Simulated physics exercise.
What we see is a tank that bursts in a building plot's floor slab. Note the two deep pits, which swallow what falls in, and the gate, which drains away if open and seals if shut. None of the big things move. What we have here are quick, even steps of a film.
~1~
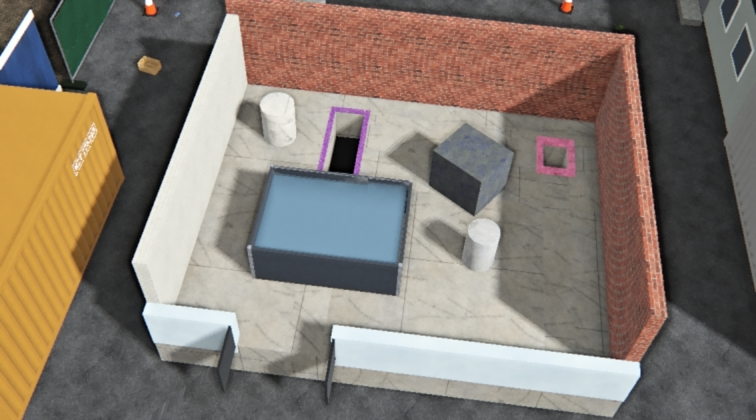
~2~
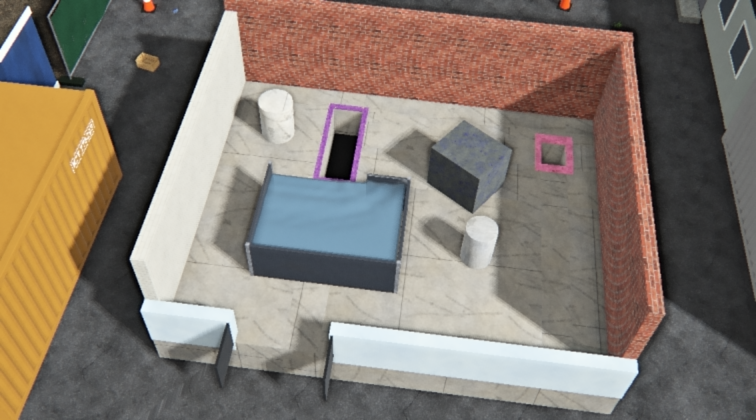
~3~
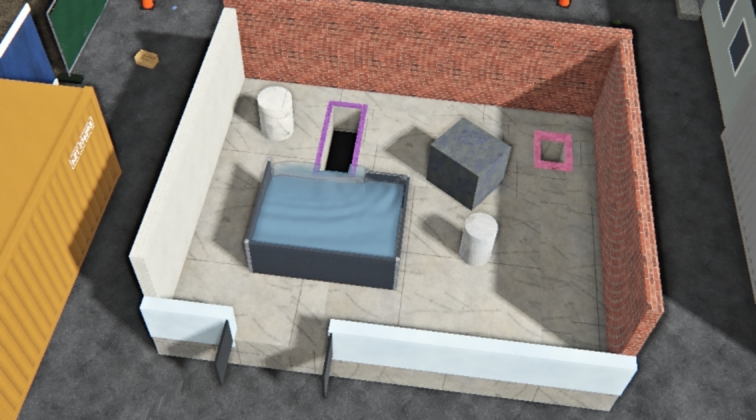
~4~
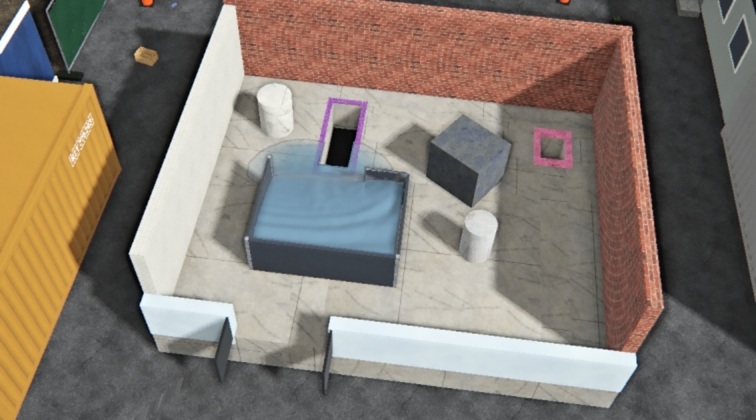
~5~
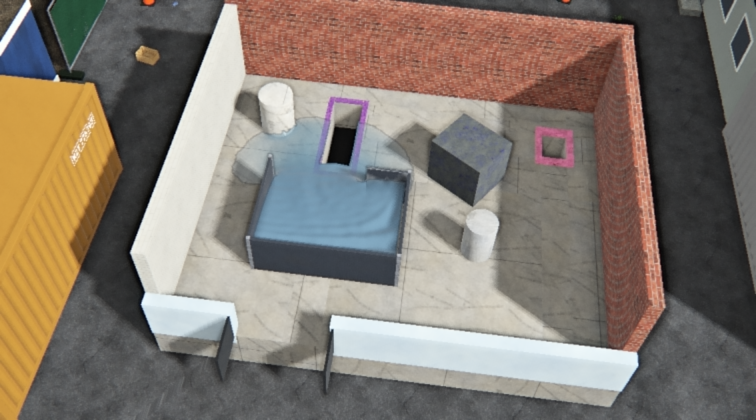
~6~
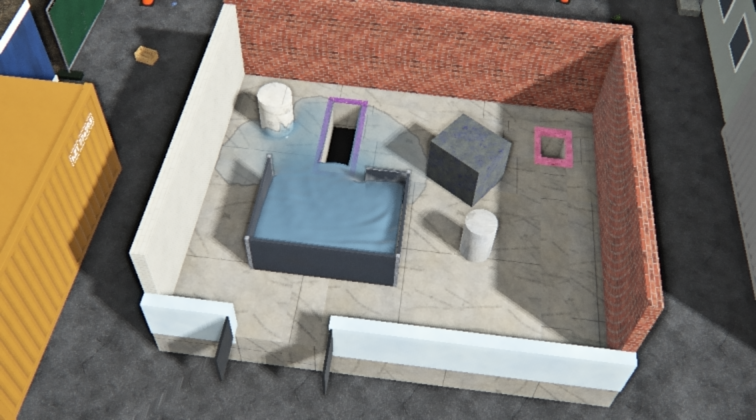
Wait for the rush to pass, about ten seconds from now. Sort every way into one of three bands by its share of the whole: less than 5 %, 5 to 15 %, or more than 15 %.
Bands: The gate - less than 5 %; the pink pit - less than 5 %; the purple pit - more than 15 %.
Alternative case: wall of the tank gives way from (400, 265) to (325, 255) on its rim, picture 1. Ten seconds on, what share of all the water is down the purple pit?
Purple: 8 %.
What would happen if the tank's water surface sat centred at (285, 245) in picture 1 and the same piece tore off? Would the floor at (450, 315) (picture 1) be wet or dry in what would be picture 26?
Untouched.
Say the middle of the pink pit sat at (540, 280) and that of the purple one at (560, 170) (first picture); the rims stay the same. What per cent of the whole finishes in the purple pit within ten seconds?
Result - purple pit, 35 in a hundred.
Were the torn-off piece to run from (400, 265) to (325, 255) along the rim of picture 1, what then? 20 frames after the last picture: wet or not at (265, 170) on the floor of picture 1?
Check at the given point: Unwetted.
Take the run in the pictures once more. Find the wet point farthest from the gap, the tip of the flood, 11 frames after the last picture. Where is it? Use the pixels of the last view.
Approximate pixel: (538, 108).
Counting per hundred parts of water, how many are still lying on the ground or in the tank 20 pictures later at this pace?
62 %.
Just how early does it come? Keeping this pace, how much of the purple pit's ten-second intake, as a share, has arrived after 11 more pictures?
Share at that point: Roughly 45 %.
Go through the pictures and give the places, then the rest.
In the first frame, still water in the water tank at (333, 216).
In the second frame, the front is at a hidden place, out from the gap on the water tank's far side.
In the third frame, water pours out on the water tank's far side and has run to a hidden place.
In the fourth frame, water pours out on the water tank's far side and has run to (381, 158).
In the fifth frame, water pours out on the water tank's far side and has run to (365, 126).
In the sixth frame, the front is at (317, 99), out from the gap on the water tank's far side.
A moment on, water covers 30 % of the floor; the gate 0 %, the pink pit 0 %, the purple pit 17 %.
Next, water covers 30 % of the floor; the gate 0 %, the pink pit 0 %, the purple pit 27 %.
Then, water covers 50 % of the floor; the gate 0 %, the pink pit 0 %, the purple pit 39 %.
Later, water covers 60 % of the floor; the gate 0 %, the pink pit 0 %, the purple pit 55 %.
In the end, water covers 90 % of the floor; the gate 1 %, the pink pit 0 %, the purple pit 64 %.
